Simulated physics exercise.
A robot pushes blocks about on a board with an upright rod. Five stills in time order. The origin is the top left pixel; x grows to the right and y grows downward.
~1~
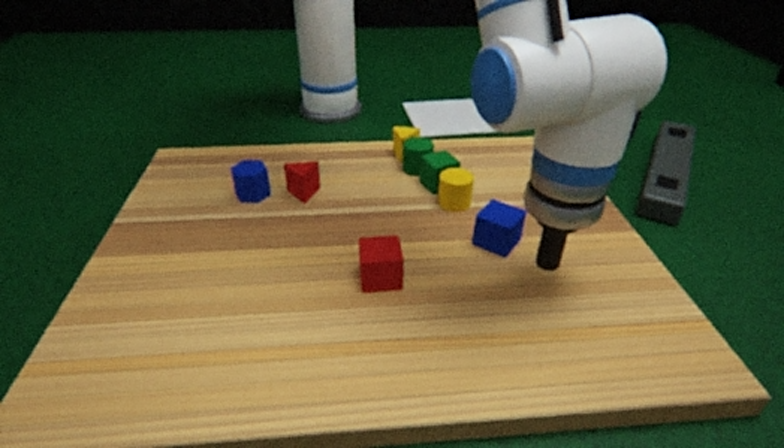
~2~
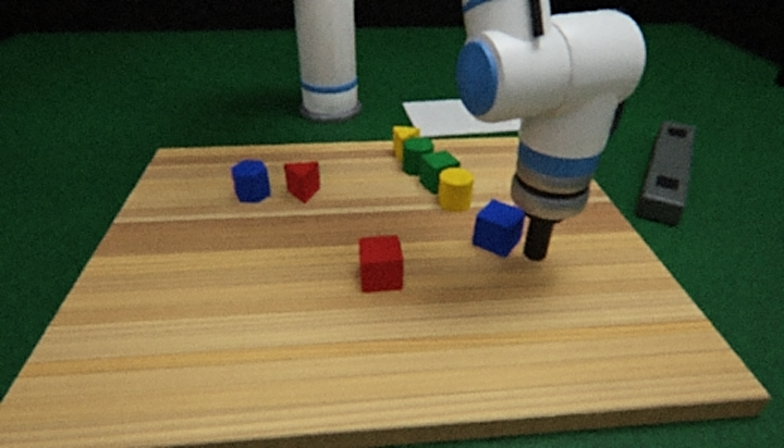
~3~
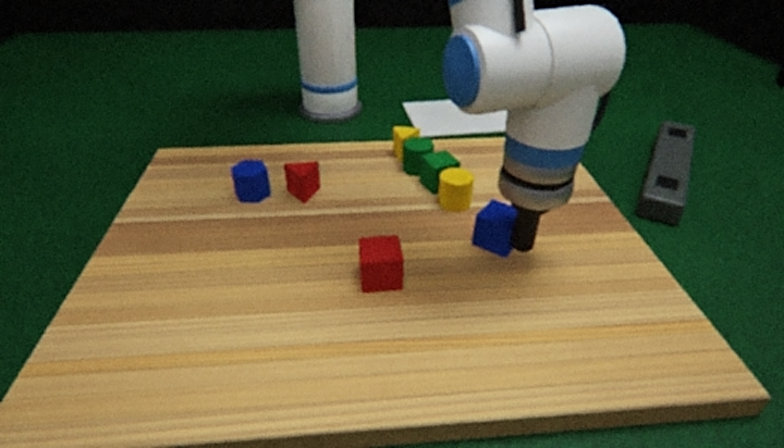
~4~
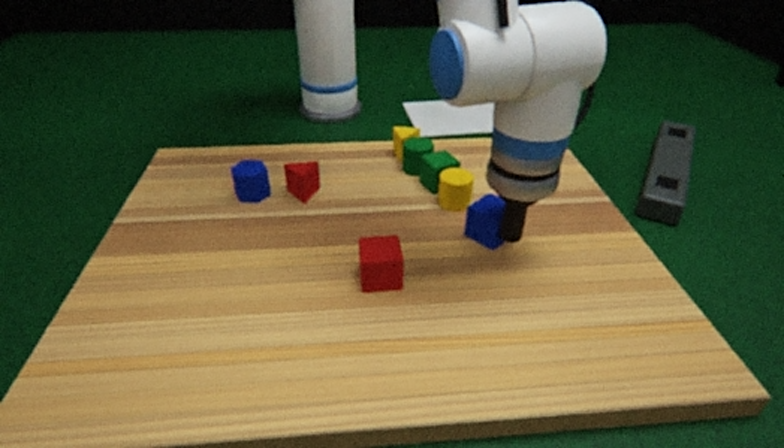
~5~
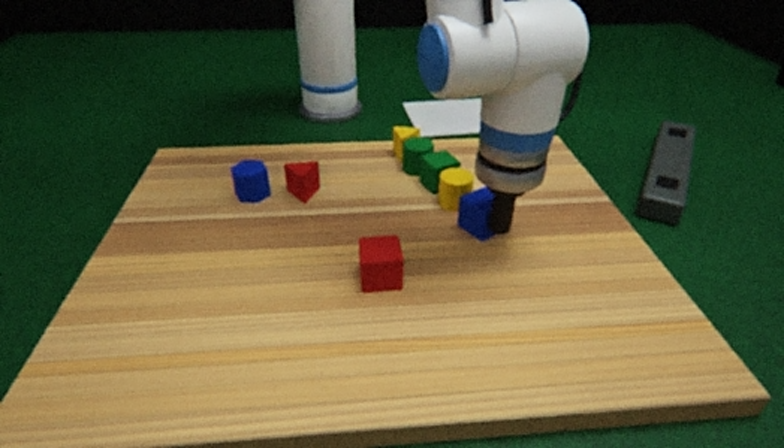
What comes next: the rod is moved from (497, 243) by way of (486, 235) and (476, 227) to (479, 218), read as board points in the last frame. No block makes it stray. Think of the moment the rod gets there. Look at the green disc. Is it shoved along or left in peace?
It gets displaced.
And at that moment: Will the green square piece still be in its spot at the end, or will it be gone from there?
At the end of the path, it will have moved.
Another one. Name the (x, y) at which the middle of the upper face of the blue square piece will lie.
Located at (471, 176).
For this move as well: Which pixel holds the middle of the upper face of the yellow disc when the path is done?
In the picture, it is at (447, 163).
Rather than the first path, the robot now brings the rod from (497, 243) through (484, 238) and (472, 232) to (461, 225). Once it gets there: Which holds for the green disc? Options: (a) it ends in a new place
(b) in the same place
a (it ends in a new place)
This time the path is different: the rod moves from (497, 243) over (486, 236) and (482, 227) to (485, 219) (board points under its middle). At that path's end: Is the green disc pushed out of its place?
Short answer: Yes.
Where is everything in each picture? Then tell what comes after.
The first frame shows lower end of the rod at (547, 265), tops of blocks, green disc at (419, 143), green square piece at (441, 158), yellow disc at (457, 176), blue square piece at (502, 213).
The second frame shows rod at (534, 255), blocks as before.
The third frame shows rod at (522, 246), blocks as before.
The fourth frame shows rod at (510, 238), blue square piece at (494, 206).
The fifth frame shows rod at (499, 230), green disc at (419, 143), green square piece at (441, 158), yellow disc at (457, 176), blue square piece at (486, 199).
What follows on the original path. Halfway along, rod at (482, 217); green square piece at (439, 157); yellow disc at (453, 171); blue square piece at (475, 187), turned 20° clockwise.
At the end, rod at (481, 205); green disc at (412, 138); green square piece at (432, 149); yellow disc at (447, 163); blue square piece at (471, 176).
